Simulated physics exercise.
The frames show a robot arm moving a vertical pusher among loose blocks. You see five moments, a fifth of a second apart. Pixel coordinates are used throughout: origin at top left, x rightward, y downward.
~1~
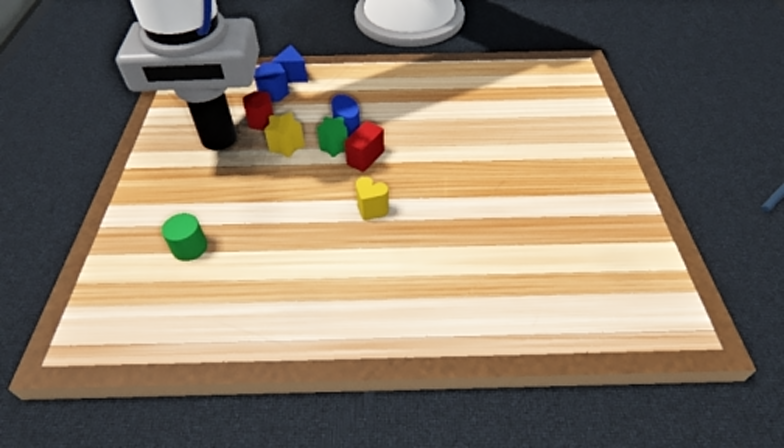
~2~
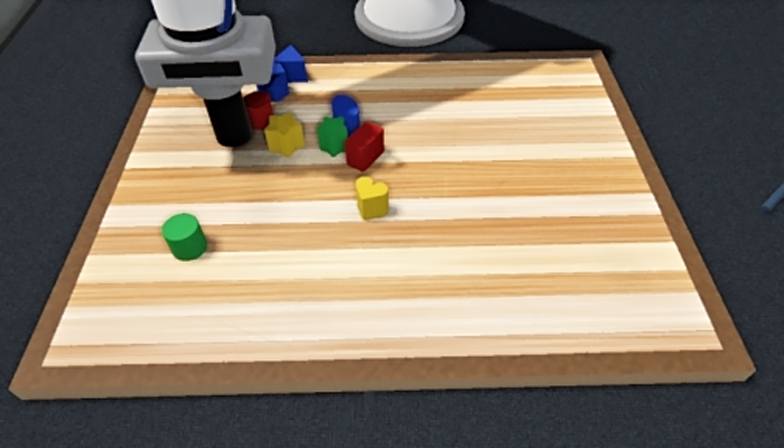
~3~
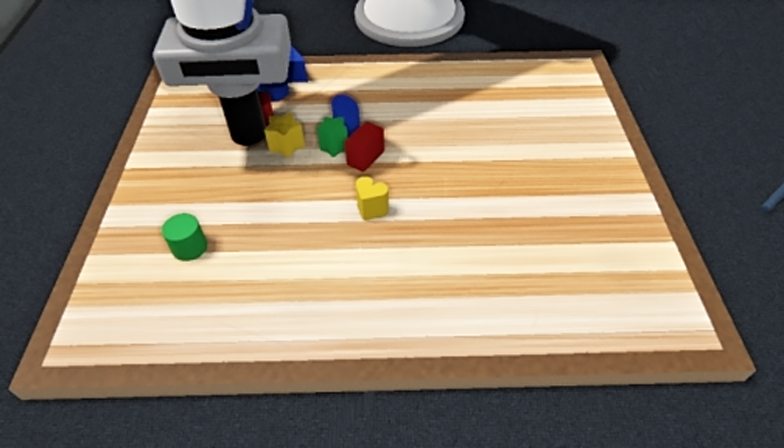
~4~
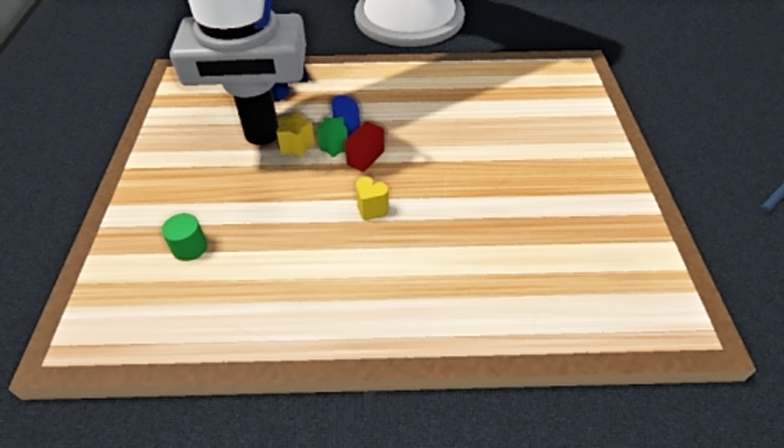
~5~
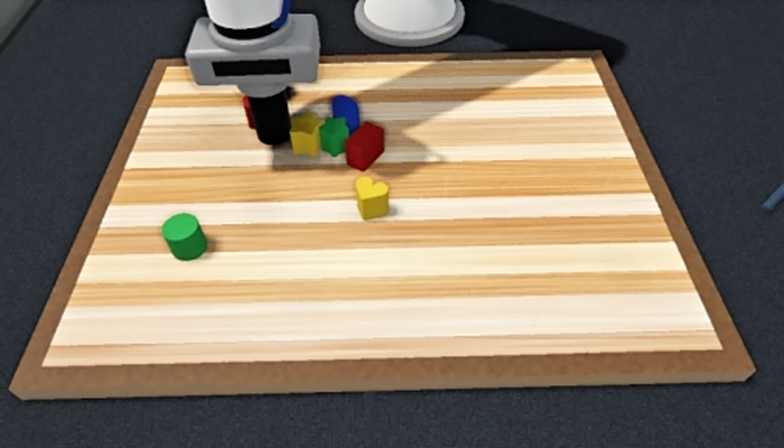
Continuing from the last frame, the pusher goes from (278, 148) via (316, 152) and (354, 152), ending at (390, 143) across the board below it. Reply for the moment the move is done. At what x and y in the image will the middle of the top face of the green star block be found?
In the picture, it is at (438, 114).
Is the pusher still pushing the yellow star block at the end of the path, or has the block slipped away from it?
It sits in front of the pusher.
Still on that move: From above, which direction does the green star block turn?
From above, it looks like the green star block goes clockwise.
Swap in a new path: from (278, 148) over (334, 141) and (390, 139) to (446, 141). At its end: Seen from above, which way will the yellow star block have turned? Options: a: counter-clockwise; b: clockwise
My pick is a.
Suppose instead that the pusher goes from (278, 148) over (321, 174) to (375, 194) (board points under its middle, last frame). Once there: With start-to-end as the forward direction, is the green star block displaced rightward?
Going by the path, no.
On the path given first. One third of the way, pusher (314, 138); yellow star block (344, 122), turned 15° anticlockwise; green star block (372, 124); blue oval block (352, 103), turned 20° anticlockwise; red rectangular block (382, 139), turned 35° clockwise.
Two thirds of the way, pusher (353, 138); yellow star block (378, 117), turned 35° anticlockwise; green star block (406, 119), turned 35° clockwise; blue oval block (360, 99), turned 60° anticlockwise; red rectangular block (388, 140), turned 35° clockwise.
At the end, pusher (389, 129); yellow star block (411, 107), turned 40° anticlockwise; green star block (438, 114), turned 70° clockwise; blue oval block (360, 99), turned 60° anticlockwise; red rectangular block (393, 141), turned 35° clockwise.
